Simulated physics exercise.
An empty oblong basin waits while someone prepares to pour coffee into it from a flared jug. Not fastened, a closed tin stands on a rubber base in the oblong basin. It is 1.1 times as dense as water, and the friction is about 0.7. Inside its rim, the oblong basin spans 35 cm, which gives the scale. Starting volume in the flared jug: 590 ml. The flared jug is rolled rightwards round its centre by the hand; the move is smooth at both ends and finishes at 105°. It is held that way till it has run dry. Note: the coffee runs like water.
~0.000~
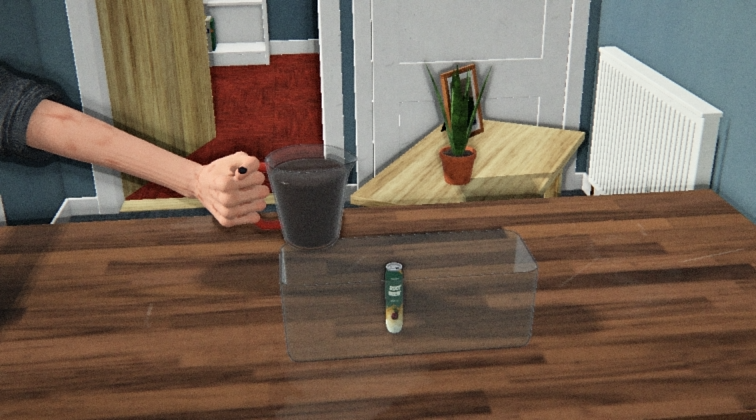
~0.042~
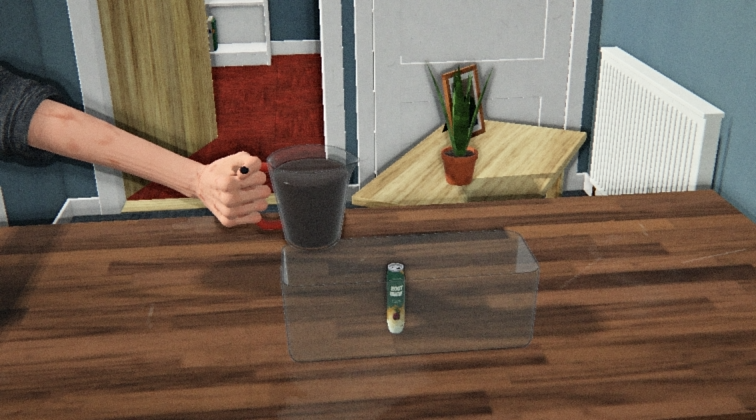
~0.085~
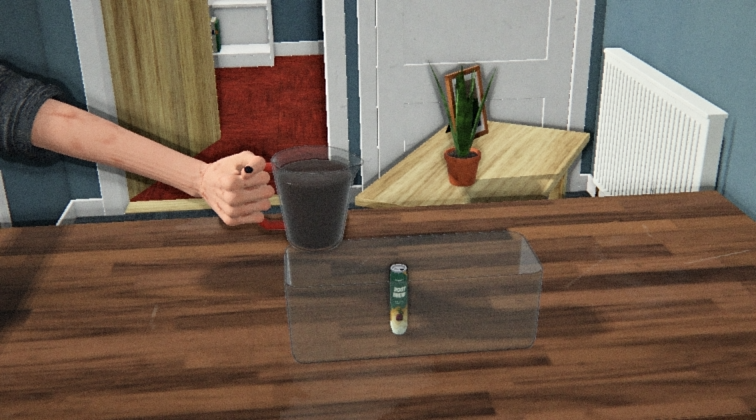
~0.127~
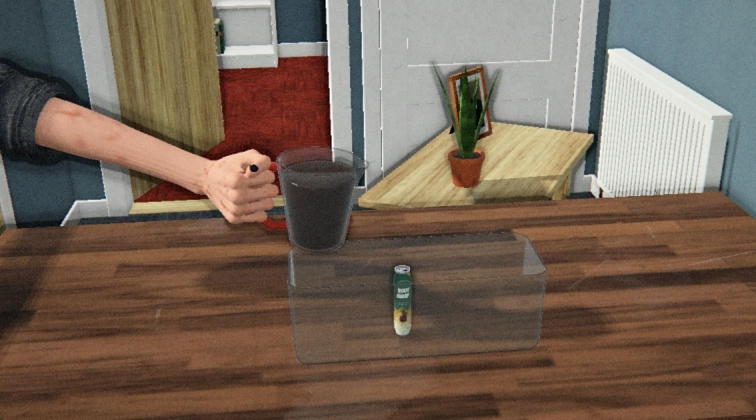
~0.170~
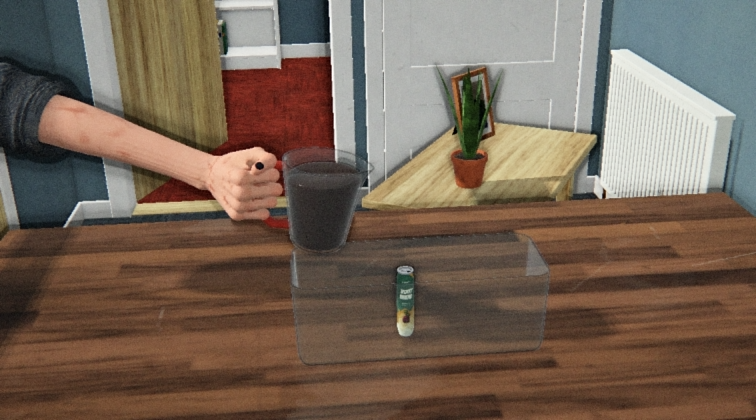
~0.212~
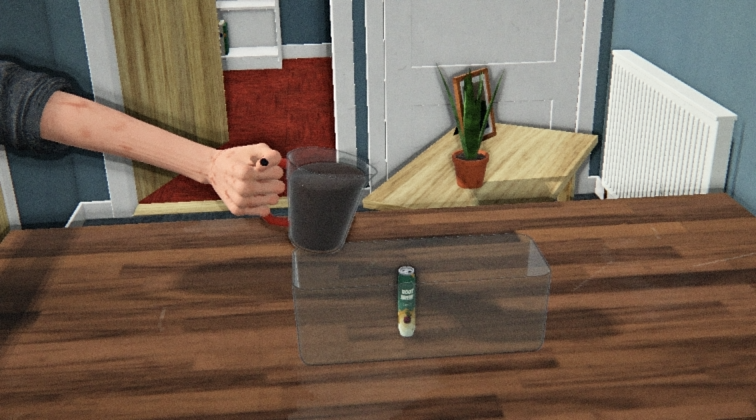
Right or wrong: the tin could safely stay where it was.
Wrong, it goes over.
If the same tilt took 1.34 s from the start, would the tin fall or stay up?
Result: Tin tipped over.
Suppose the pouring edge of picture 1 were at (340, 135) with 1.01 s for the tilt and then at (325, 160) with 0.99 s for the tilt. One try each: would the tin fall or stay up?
Run one: It tumbles. Run two: It tumbles.
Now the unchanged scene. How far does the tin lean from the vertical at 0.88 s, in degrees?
About 0 degrees from upright.
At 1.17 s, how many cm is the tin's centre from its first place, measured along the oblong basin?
I'd put it at around 8 centimetres.
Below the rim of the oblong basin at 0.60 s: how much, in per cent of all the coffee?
I'd put it near 10 percent.
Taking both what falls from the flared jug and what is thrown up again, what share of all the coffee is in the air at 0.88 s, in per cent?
About 10 percent.
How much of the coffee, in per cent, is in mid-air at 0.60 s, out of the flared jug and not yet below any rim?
My guess is roughly 16 %.
Then, 0.60 s in, the tilt is 69° and 74 per cent is still to pour; the tin stands where it began.
Then, 0.88 s in, the tilt is 102° and 18 per cent is still to pour; the tin stands where it began.
Then, 1.17 s in, the tilt is 105° and 0 per cent is still to pour; the tin lies on its side.
Then, 1.49 s in, the tilt is 105° and 0 per cent is still to pour; the tin lies on its side.
Finally, the tin lies on its side.
